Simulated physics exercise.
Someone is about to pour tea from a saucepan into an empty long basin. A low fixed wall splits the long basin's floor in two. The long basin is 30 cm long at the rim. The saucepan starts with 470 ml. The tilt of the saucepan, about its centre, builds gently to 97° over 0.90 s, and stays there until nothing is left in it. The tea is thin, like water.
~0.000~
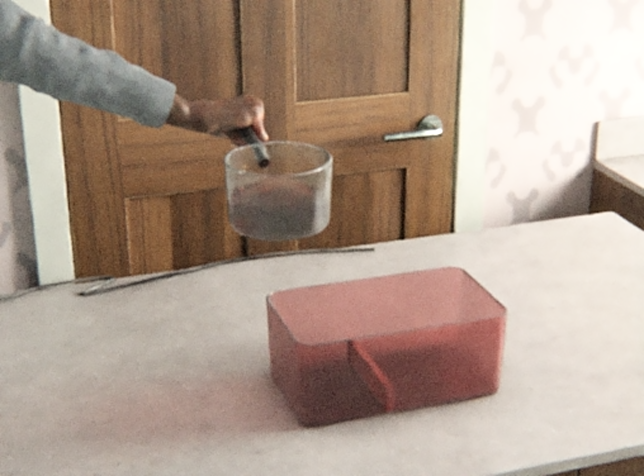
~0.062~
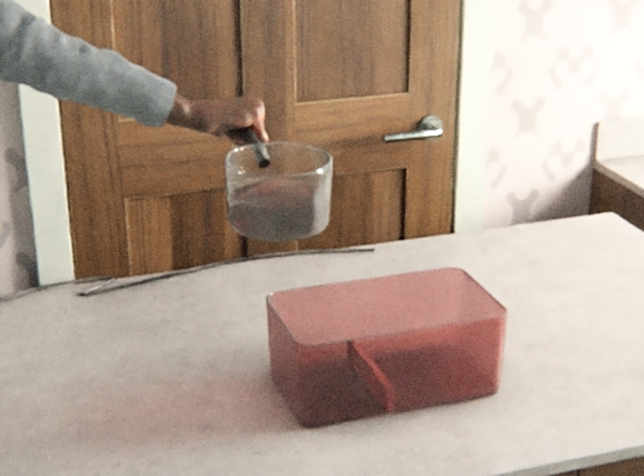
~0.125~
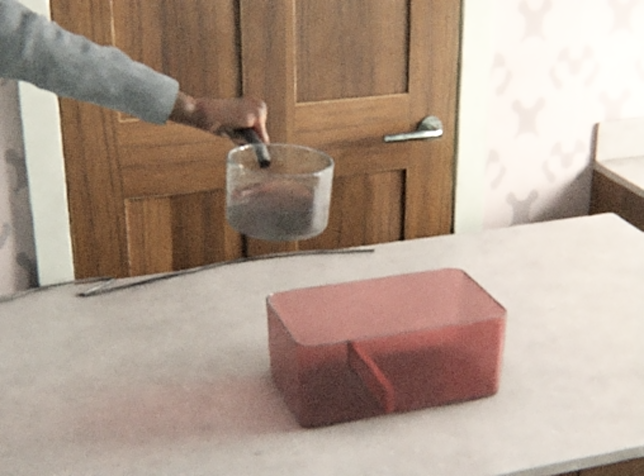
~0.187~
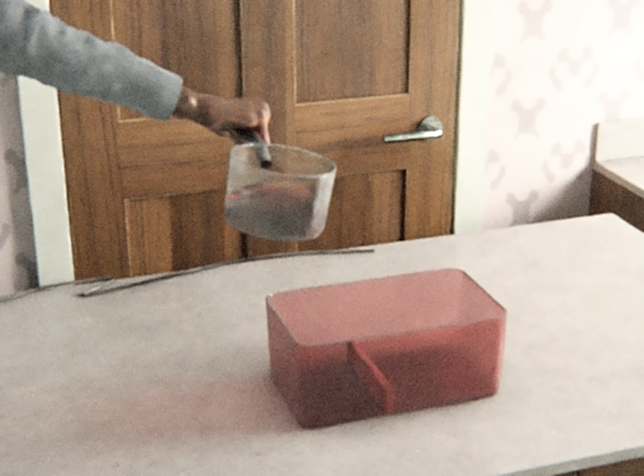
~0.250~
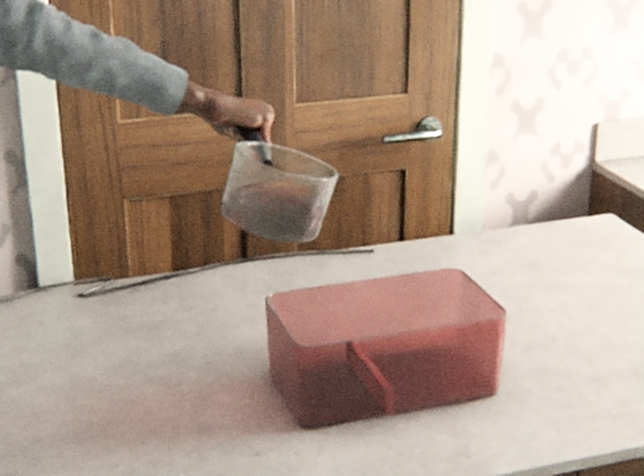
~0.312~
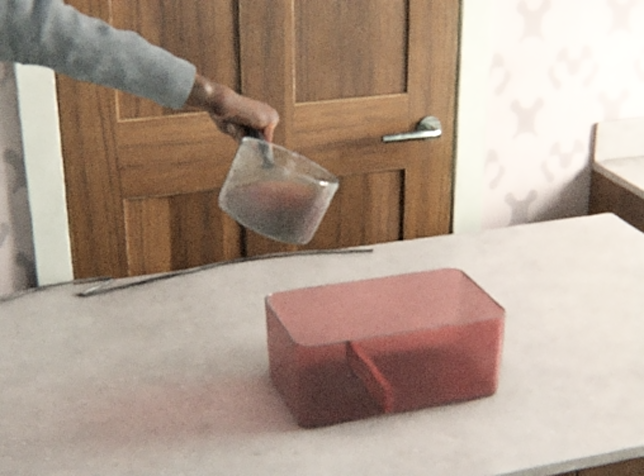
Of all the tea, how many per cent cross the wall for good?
About 64 per cent.
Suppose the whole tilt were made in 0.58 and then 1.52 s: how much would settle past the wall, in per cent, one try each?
In turn about 60 and 65 per cent.
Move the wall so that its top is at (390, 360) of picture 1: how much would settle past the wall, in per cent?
In that case some 10 per cent.
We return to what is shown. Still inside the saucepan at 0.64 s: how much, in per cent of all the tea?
Some 70 per cent.
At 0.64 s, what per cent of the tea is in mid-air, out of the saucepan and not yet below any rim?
About 28 per cent.
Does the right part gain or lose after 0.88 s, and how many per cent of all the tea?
It goes up by about 26.
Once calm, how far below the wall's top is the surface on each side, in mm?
Left about 26 mm, right about 24 mm.
By 0.64 s the tilt is 78° and 70 per cent is still to pour, 1 is left of the wall and 0 right of it.
By 0.88 s the tilt is 97° and 25 per cent is still to pour, 14 is left of the wall and 38 right of it.
By 1.13 s the tilt is 97° and 6 per cent is still to pour, 26 is left of the wall and 60 right of it.
By 1.40 s the tilt is 97° and 1 per cent is still to pour, 33 is left of the wall and 64 right of it.
At rest 35 per cent lies left of the wall, 64 right of it and 1 outside.
